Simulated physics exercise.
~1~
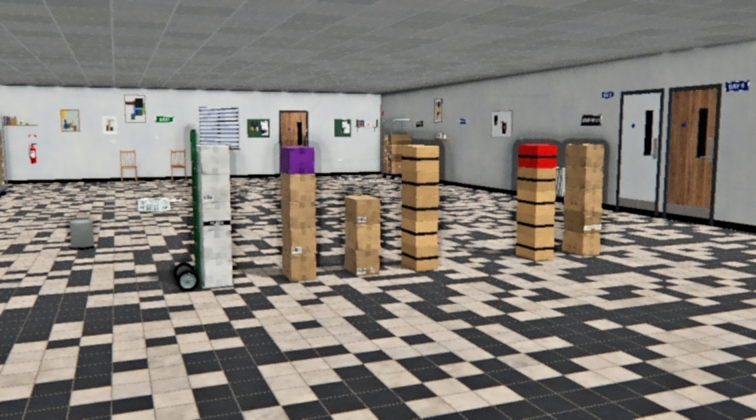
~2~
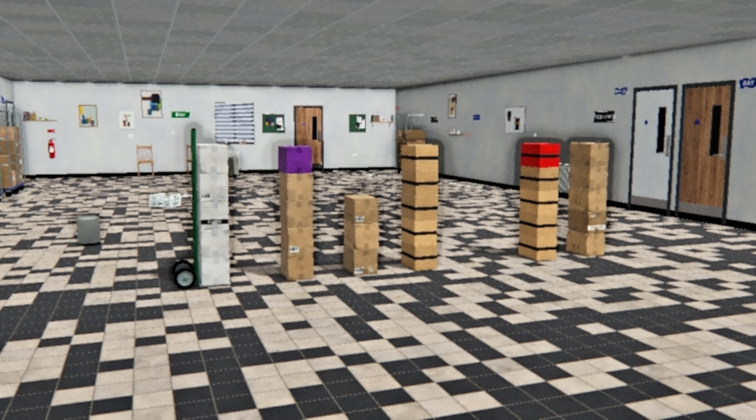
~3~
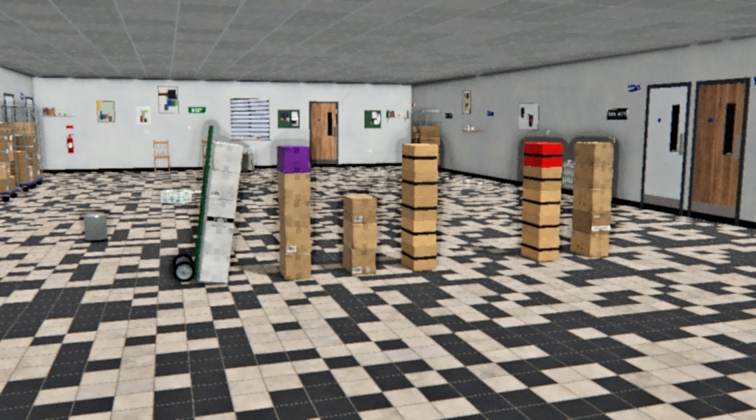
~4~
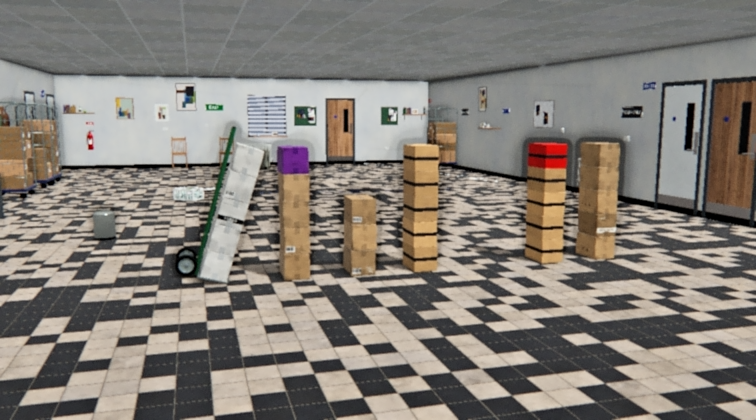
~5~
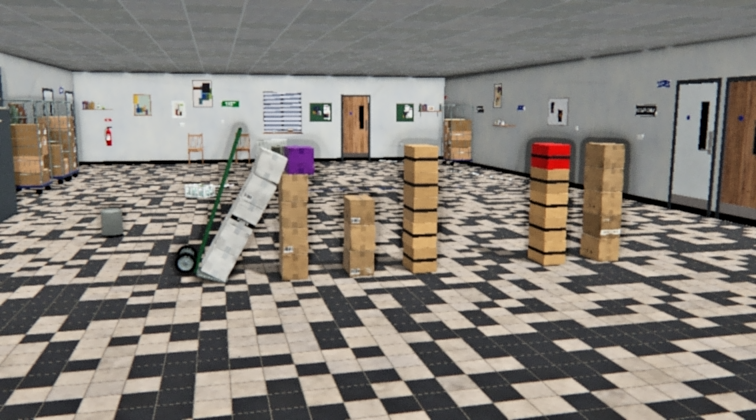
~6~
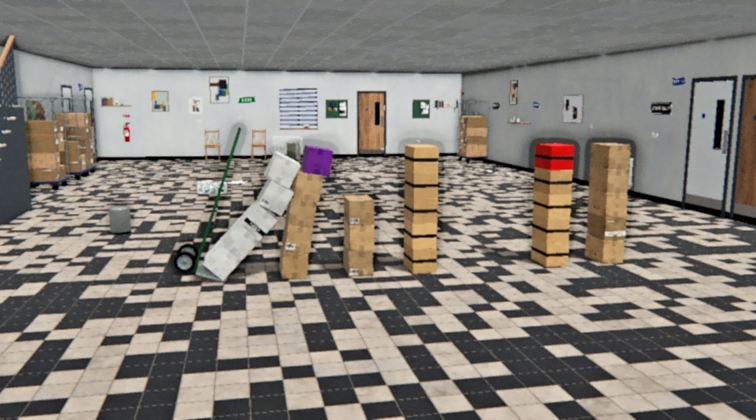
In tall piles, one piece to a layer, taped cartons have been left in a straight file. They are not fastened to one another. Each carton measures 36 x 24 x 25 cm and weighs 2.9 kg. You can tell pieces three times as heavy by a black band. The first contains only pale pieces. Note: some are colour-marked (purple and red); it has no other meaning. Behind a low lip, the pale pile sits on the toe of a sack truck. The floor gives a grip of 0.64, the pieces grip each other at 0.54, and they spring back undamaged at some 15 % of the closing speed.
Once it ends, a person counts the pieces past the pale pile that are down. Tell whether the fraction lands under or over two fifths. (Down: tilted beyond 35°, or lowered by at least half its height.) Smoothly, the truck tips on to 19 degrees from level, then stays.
A smaller share than two fifths.
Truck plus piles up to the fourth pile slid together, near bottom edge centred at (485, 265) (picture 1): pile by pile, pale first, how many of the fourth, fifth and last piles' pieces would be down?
Down by pile: Fourth 0, fifth 0, last 0.
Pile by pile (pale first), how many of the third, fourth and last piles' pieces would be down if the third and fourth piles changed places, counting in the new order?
Down per pile: Third 5, fourth 3, last 0.
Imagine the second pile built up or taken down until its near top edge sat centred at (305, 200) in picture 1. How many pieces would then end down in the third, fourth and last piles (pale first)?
Result: Third pile 0, fourth pile 0, last pile 0.
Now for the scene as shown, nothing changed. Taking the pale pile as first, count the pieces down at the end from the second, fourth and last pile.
Counting each pile, the second has 5, the fourth 0 and the last 0.
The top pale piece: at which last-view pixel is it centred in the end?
Roughly at (340, 216).
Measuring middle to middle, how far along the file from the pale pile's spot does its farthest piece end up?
About 120 cm.
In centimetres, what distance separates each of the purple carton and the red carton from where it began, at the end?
Purple shifts 110 cm and red shifts 0 cm.
Then, 0.12 s past the last view, 5 of the pale pile down; none of the 23 other cartons down, 5 disturbed; purple carton 14° from how it stood.
Then, 0.28 s past the last view, 5 of the pale pile down; none of the 23 other cartons down, 5 disturbed; purple carton 26° from how it stood, 10 cm lower.
Then, 0.46 s past the last view, 5 of the pale pile down; 3 of the 23 other cartons down; purple carton 71° from how it stood, 21 cm lower.
Then, 0.68 s past the last view, 5 of the pale pile down; 5 of the 23 other cartons down; purple carton on its side.
In the end, 5 of the pale pile down; 5 of the 23 other cartons down; purple carton on its side; red carton unmoved. That is 22 per cent. From the last view, middles, purple carton near (403, 186), red carton near (554, 157).
